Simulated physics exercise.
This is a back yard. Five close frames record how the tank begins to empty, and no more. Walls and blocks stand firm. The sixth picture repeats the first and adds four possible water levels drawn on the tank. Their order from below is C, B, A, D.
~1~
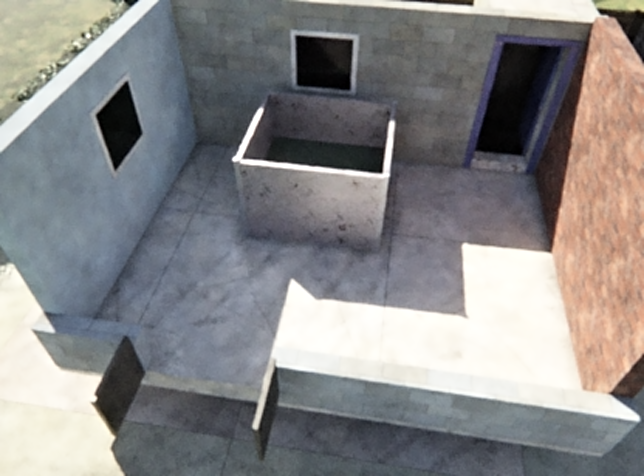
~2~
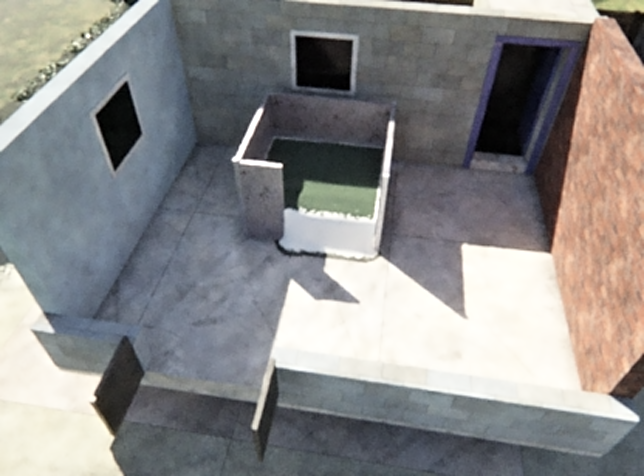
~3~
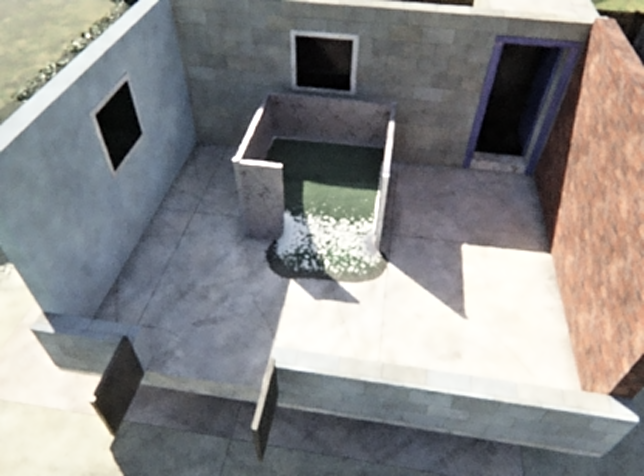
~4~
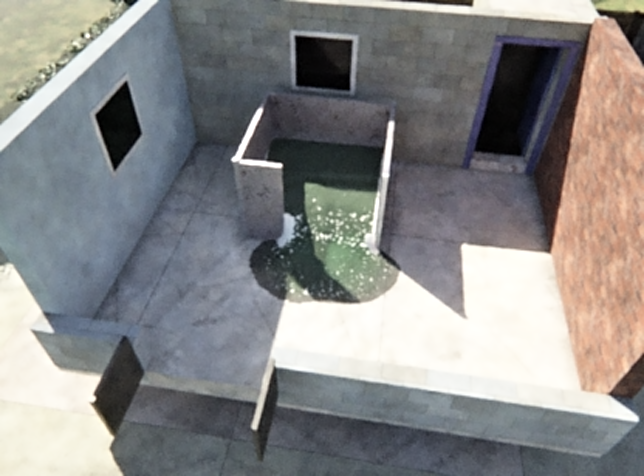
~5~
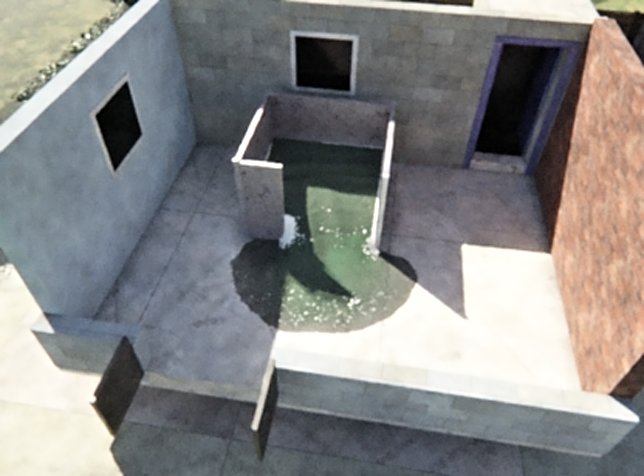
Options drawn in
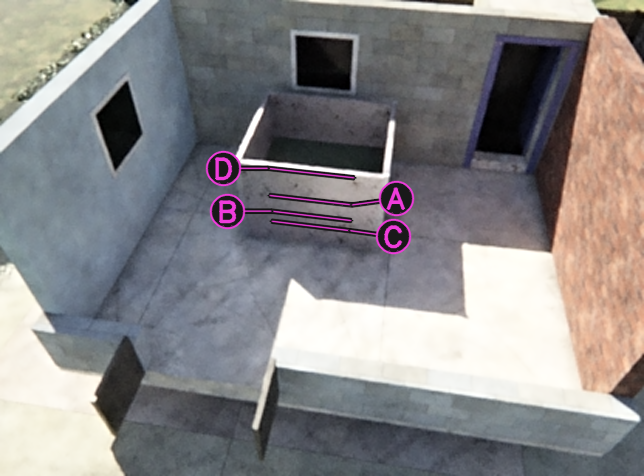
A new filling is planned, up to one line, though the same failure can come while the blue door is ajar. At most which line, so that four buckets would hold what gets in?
The answer is mark A.
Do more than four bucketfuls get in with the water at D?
Yes, that goes wrong.
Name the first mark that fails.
The answer is D.
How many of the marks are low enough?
Three of them.
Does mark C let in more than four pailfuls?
No.
In magenta, A at (310, 200); B at (310, 215); C at (310, 225); D at (310, 173); from the bottom up C, B, A, D.
If A is chosen, a bucket or two gets in.
If B is chosen, nothing gets over.
If C is chosen, nothing gets over.
If D is chosen, about 12 bucketfuls get in.
